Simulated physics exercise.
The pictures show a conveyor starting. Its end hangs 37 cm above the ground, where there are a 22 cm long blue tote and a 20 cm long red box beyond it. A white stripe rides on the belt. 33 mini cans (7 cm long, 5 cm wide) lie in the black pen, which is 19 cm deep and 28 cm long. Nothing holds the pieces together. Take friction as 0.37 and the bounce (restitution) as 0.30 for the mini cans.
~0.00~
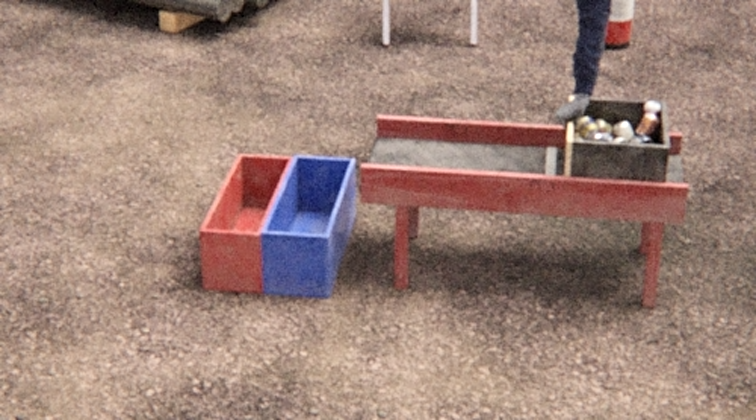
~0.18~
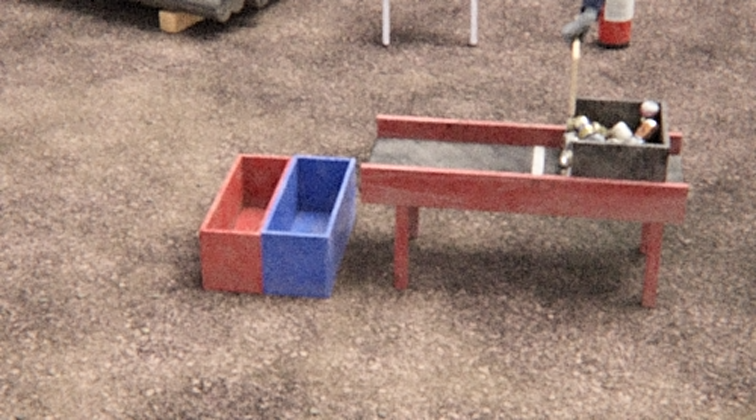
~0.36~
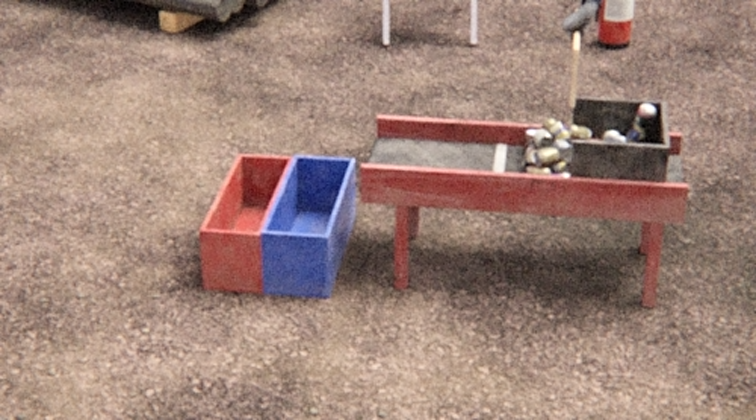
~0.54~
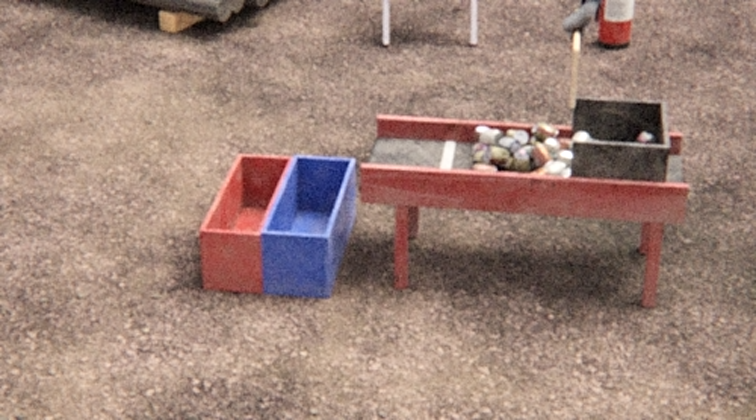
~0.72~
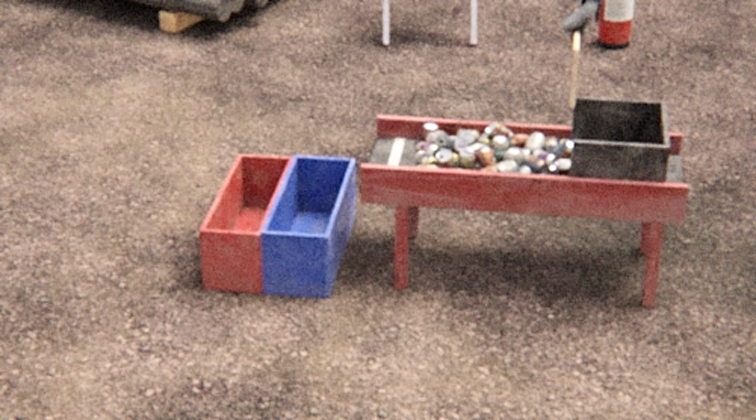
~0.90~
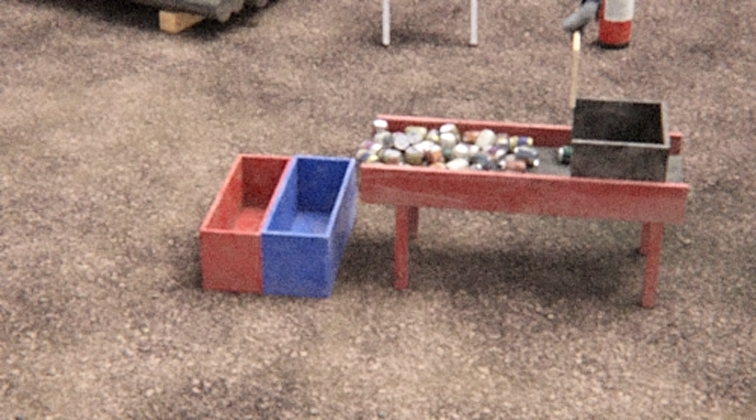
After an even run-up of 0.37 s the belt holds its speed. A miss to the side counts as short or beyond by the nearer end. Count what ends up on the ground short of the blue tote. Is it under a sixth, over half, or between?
Expect fewer than one in six of the load on the ground short of the blue tote.
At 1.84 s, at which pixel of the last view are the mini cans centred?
Around (312, 235).
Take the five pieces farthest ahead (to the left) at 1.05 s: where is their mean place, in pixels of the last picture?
Around (329, 172).
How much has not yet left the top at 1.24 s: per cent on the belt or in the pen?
Some 35 per cent.
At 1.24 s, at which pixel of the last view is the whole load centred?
At about (341, 158).
After 1.05 s, 23 on the belt and 10 in the air.
After 1.24 s, 12 in the blue tote, 11 on the belt and 10 in the air.
After 1.50 s, 27 in the blue tote, 1 on the belt and 5 in the air.
Outcome (at 1.84 s), 33 in the blue tote. Asked share, 0 of 33, 0 per cent.
